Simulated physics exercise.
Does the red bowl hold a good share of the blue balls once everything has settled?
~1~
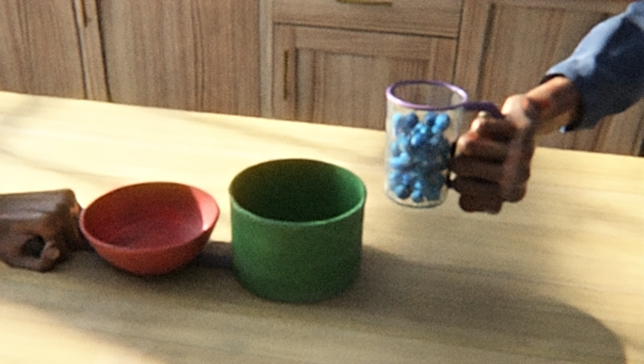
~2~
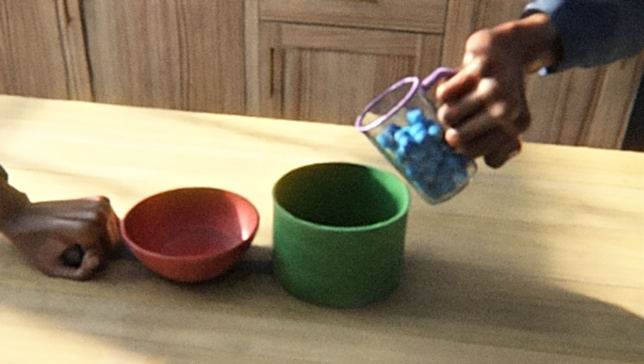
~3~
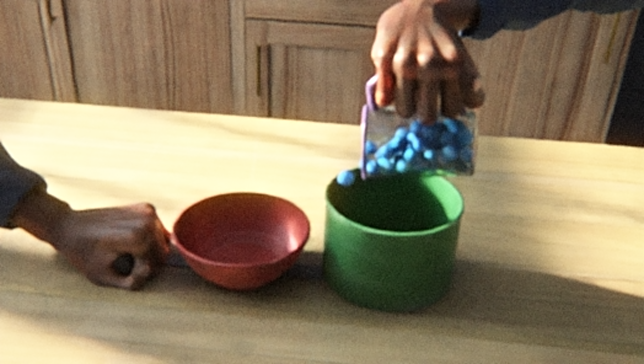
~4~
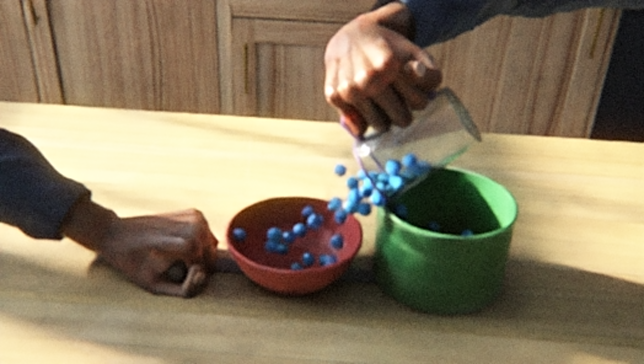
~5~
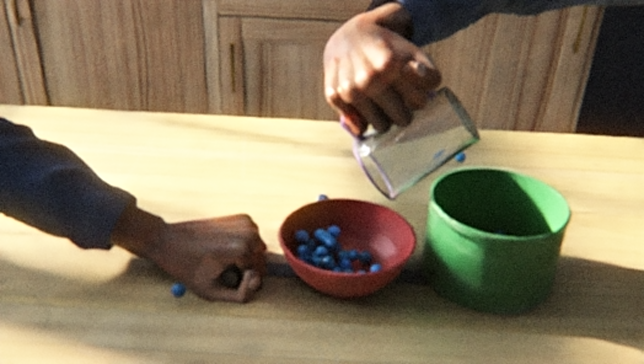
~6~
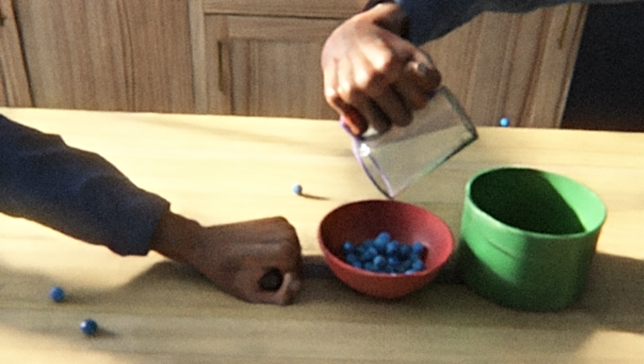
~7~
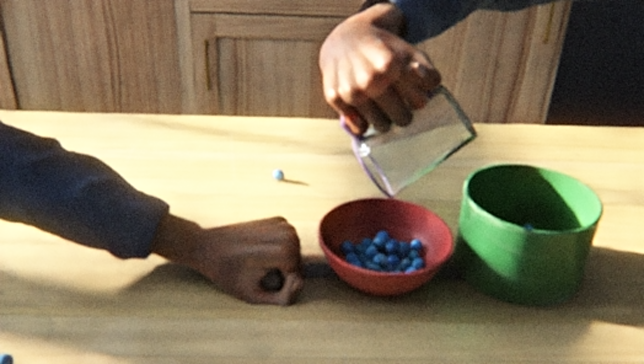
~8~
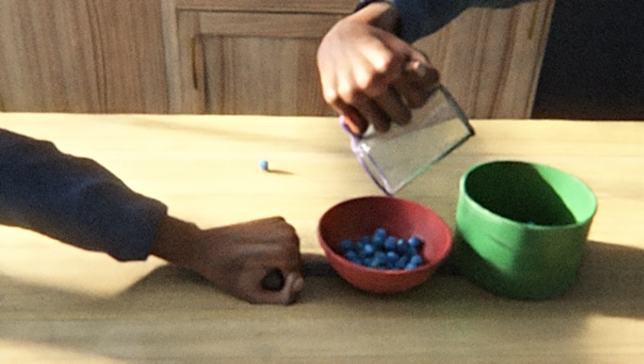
Yes, a good pile of blue balls rests in the red bowl at the end. Only a few got away onto the table.
